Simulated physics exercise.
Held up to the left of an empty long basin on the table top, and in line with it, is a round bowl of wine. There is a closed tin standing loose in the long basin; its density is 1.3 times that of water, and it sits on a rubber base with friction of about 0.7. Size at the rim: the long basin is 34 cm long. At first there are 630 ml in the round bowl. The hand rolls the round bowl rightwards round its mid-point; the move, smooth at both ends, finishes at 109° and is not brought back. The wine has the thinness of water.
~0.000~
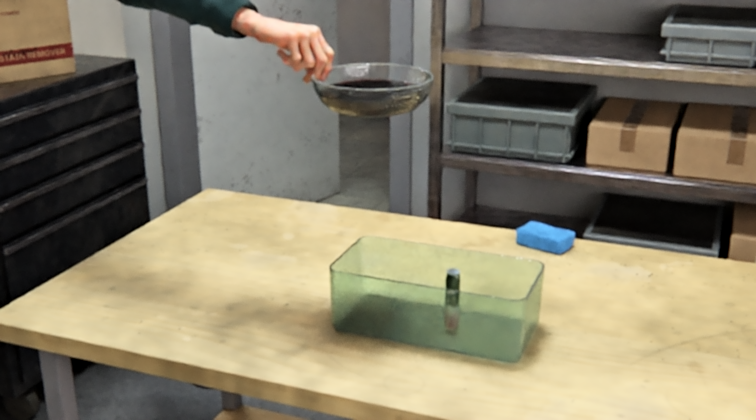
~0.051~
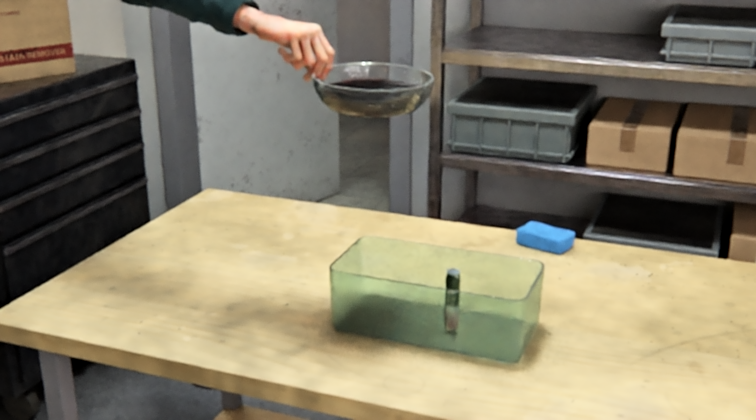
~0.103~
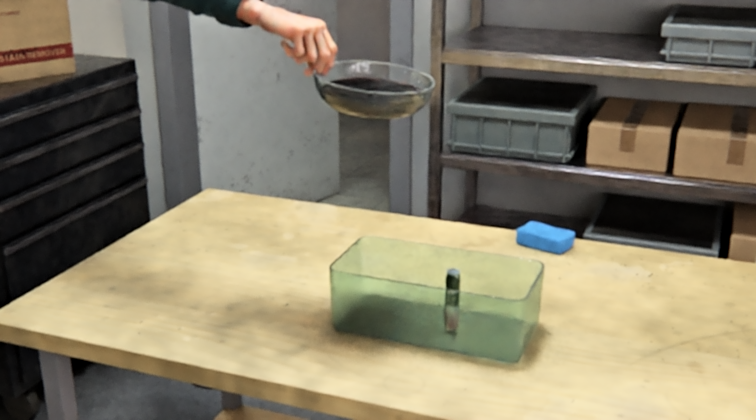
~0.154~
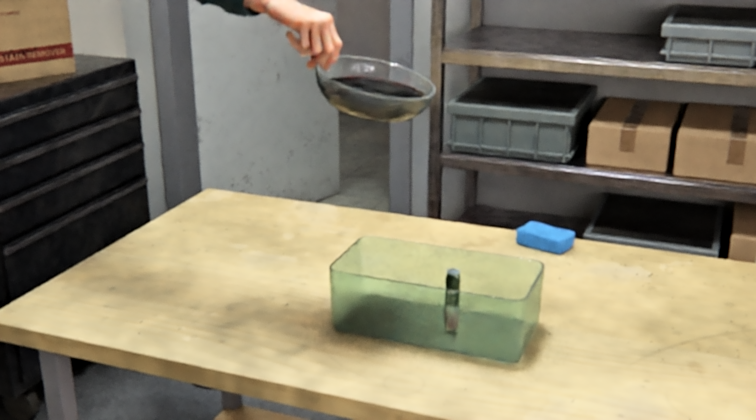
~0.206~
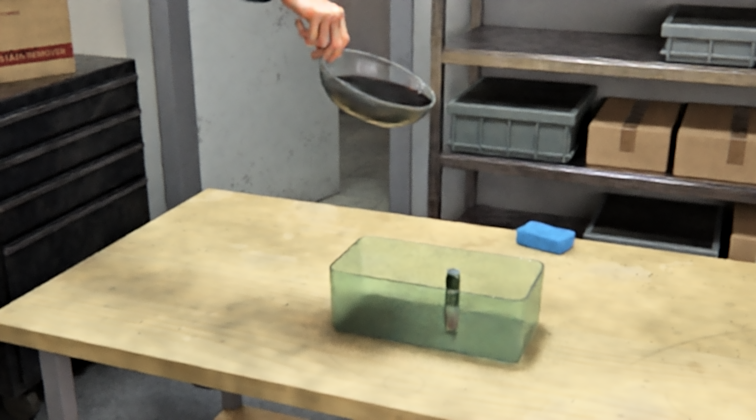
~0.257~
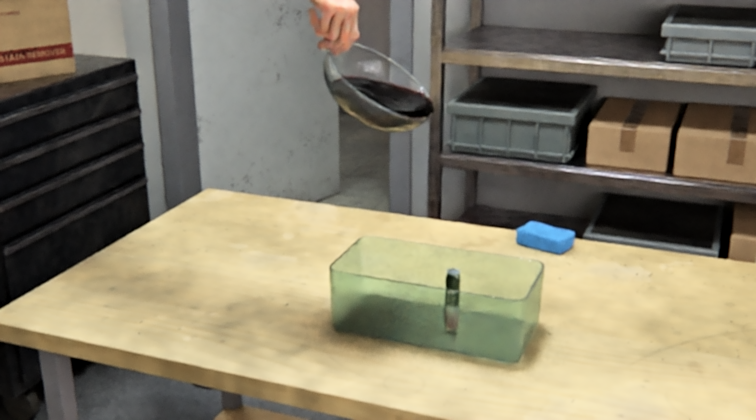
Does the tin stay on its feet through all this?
No.
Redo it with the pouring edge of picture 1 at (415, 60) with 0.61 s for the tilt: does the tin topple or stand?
Then it keeps standing.
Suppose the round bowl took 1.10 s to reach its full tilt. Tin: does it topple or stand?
Well, the tin simply holds firm.
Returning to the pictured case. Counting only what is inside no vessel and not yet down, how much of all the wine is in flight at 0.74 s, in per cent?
Close to 16 per cent.
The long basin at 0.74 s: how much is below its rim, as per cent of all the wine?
Close to 84 in a hundred.
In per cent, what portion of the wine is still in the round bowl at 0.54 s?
I'd estimate some 1 % remains.
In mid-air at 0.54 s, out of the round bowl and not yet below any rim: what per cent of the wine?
I'd put it at about 80 percent.
By 0.54 s the tilt is 96° and 1 per cent is still to pour; the tin stands where it began.
By 0.74 s the tilt is 109° and 0 per cent is still to pour; the tin leans 6°.
By 0.96 s the tilt is 109° and 0 per cent is still to pour; the tin leans 35°.
By 1.19 s the tilt is 109° and 0 per cent is still to pour; the tin lies on its side.
At rest the tin lies on its side.
